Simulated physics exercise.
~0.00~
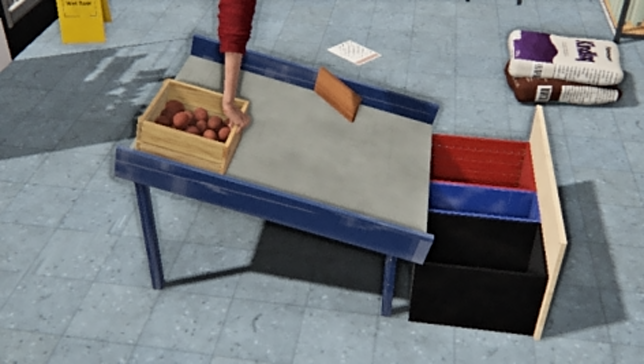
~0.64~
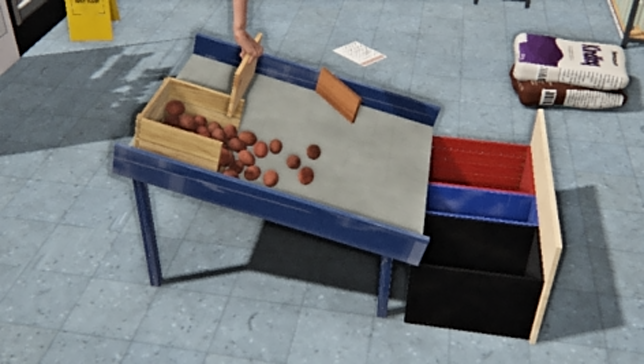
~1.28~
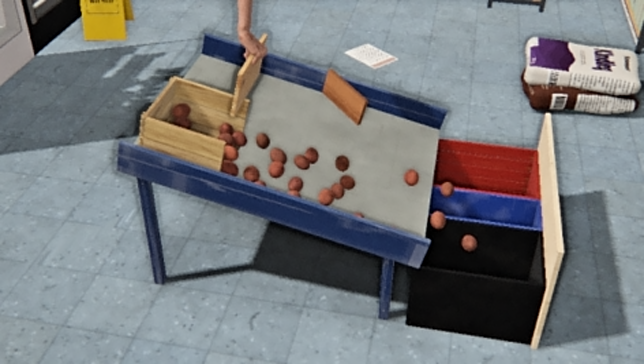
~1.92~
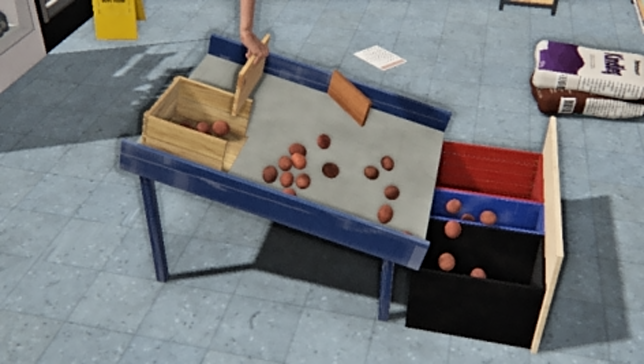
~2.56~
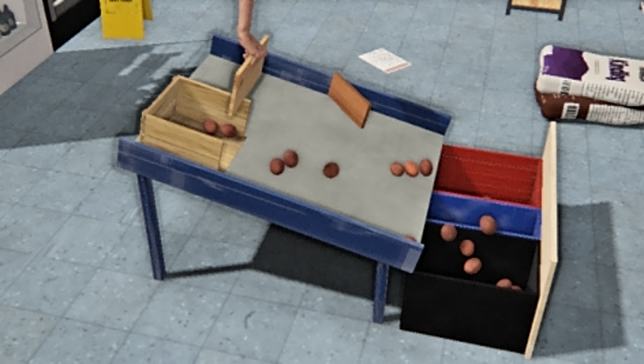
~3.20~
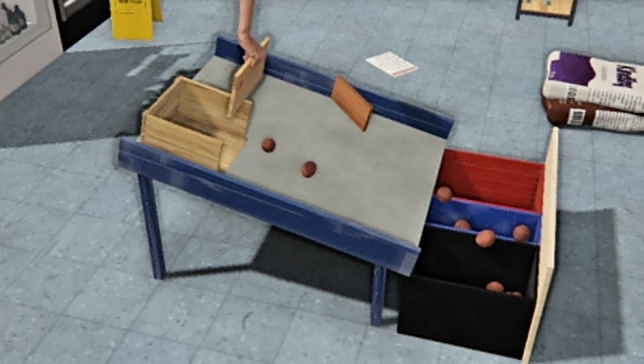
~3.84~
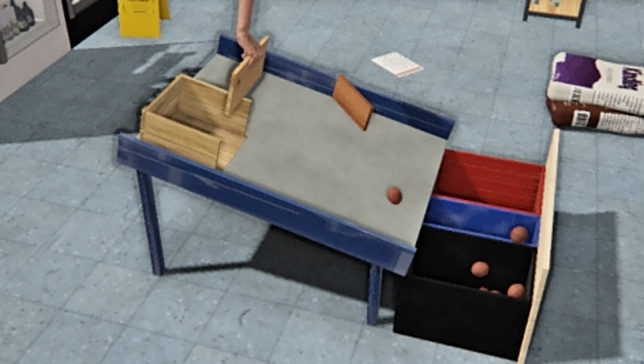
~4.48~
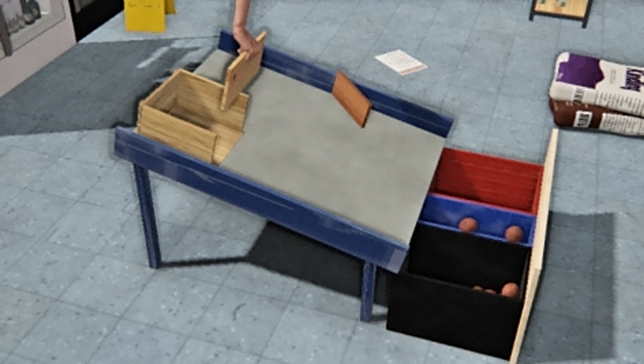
Reddish potatoes roll down a sloped table after a hand lifts the gate, dropping into bins.
